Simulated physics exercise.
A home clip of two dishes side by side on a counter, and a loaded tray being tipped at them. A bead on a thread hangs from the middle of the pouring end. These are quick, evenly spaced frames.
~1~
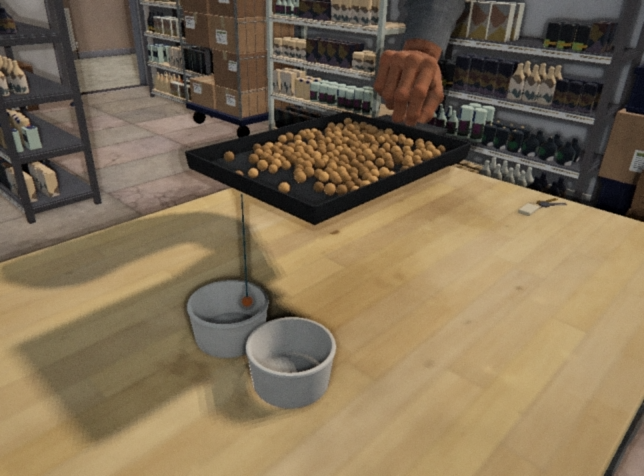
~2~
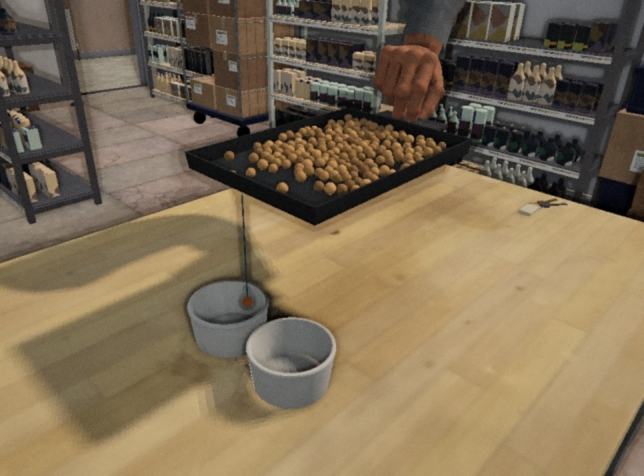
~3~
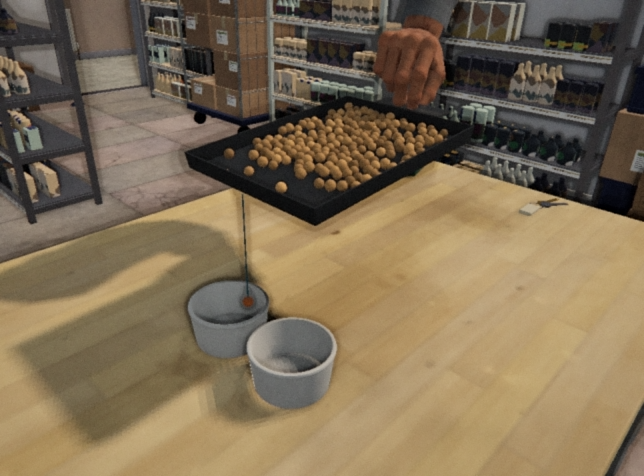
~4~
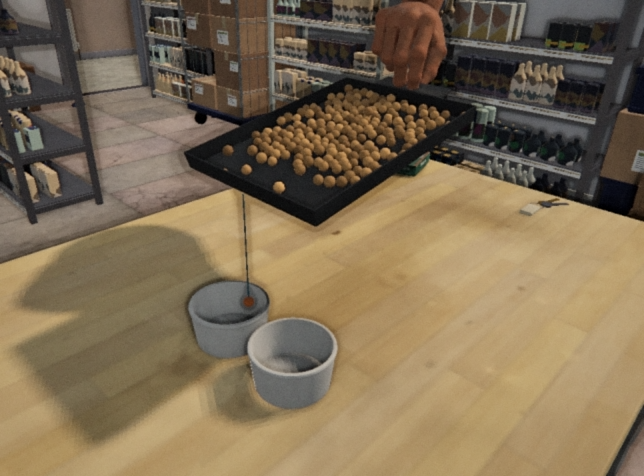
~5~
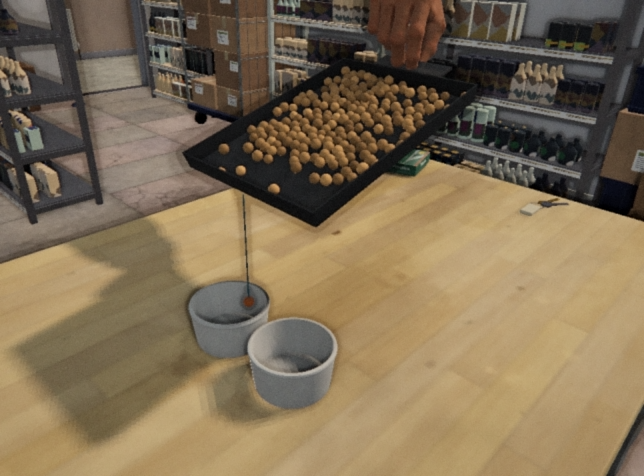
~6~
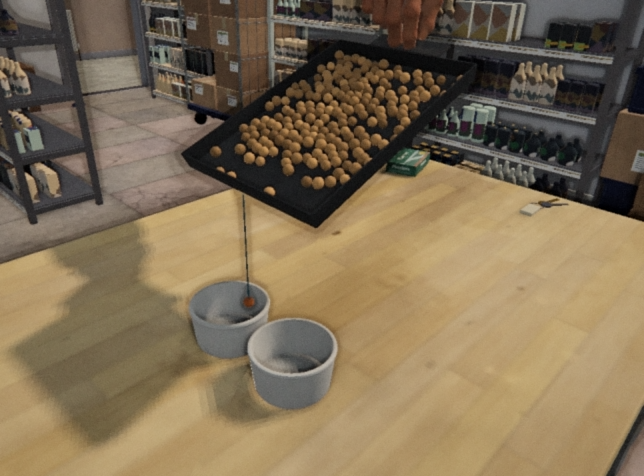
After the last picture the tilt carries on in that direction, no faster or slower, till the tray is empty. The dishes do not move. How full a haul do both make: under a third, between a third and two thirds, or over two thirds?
Caught overall: Less than a third.
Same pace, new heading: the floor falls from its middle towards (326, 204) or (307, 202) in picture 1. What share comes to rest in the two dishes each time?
In turn 60 and 50 in a hundred.
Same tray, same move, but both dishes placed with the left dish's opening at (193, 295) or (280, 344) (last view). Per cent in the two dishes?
Near 20 % and 10 %.
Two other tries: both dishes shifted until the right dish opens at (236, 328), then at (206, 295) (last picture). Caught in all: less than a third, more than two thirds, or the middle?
In turn: Under a third; under a third.
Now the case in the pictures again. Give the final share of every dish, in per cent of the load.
Left dish near 0 in a hundred; right dish near 0.
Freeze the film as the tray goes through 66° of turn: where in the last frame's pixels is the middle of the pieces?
Close to (252, 183).
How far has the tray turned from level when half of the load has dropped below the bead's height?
Near 105 degrees.
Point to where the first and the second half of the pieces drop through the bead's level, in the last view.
Early half (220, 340), late half (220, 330).
Soon after the last picture, tray tipped steeply; most on the tray; a stray few outside both; about a quarter in the air.
A little later, tray tipped past a quarter turn; about a quarter on the tray; a stray few in the right dish; about half outside both; about a third in the air.
Later still, tray tipped past a quarter turn; a stray few in the right dish; nearly all outside both.
By the end, tray tipped past a quarter turn; a stray few in the right dish; none in the left dish; nearly all outside both.
